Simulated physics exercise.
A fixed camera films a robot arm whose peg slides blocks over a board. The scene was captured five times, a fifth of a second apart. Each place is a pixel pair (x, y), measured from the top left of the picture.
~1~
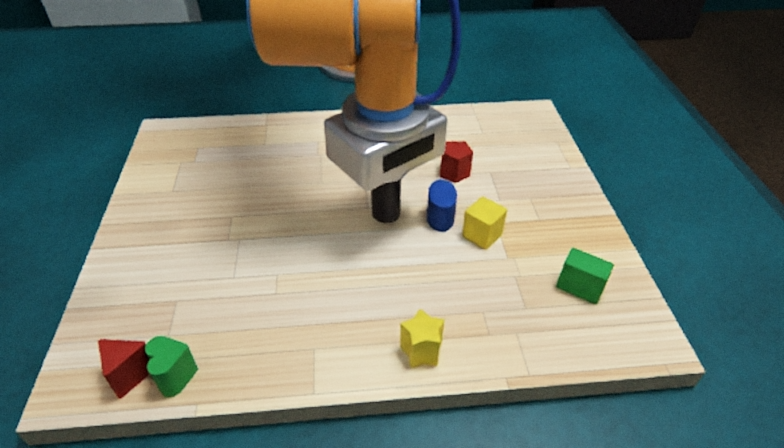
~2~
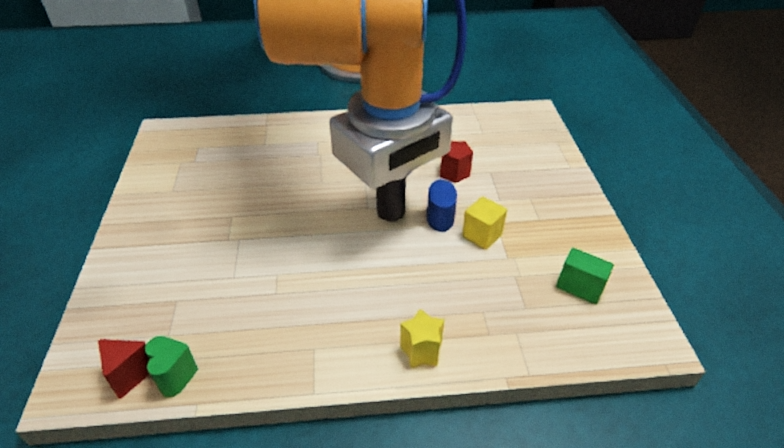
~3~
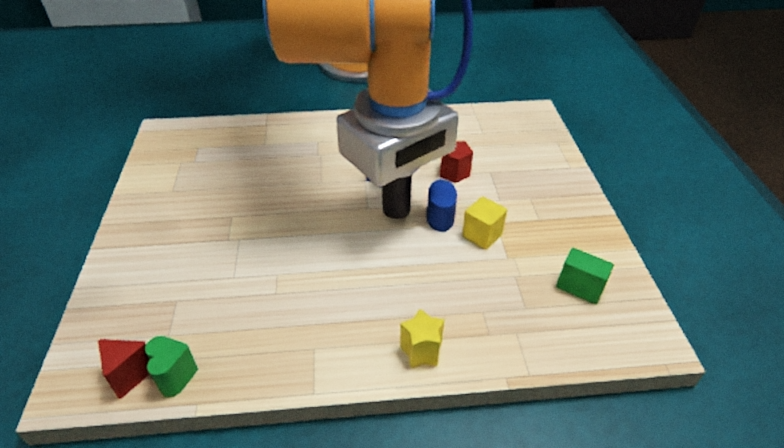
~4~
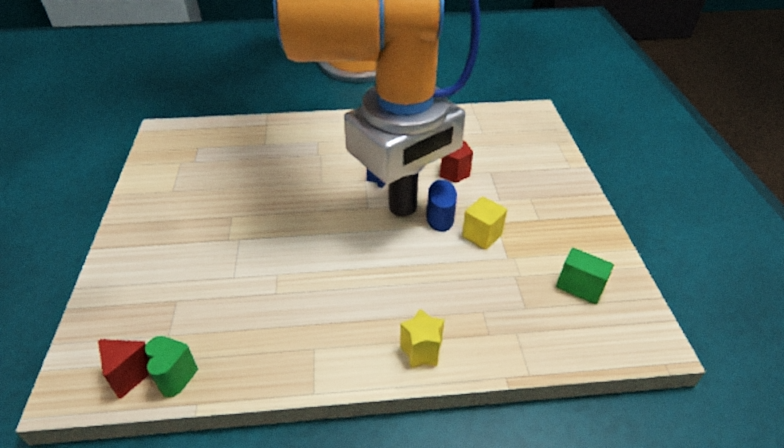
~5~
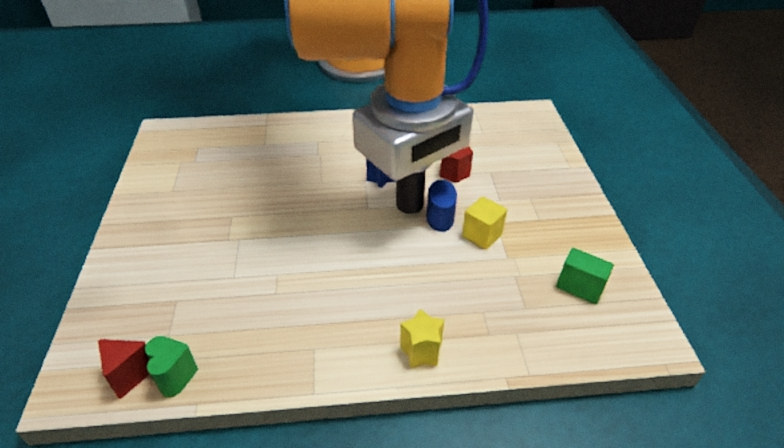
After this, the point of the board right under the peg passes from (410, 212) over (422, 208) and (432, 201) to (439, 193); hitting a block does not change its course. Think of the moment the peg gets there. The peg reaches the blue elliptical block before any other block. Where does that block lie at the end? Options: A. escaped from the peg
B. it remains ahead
Correct choice: A.
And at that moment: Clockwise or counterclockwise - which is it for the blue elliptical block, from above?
It makes a clockwise turn.
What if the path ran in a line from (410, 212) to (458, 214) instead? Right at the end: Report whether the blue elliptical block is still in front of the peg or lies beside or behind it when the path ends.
It holds its place in front.
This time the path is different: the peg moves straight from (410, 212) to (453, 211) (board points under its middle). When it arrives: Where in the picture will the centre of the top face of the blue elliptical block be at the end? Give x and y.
It will likely be found at (480, 198).
What follows on the original path. Halfway along, peg at (428, 197); blue elliptical block at (453, 192), turned 30° clockwise.
At the end, peg at (440, 185); blue elliptical block at (453, 192), turned 35° clockwise; red pentagon in place.
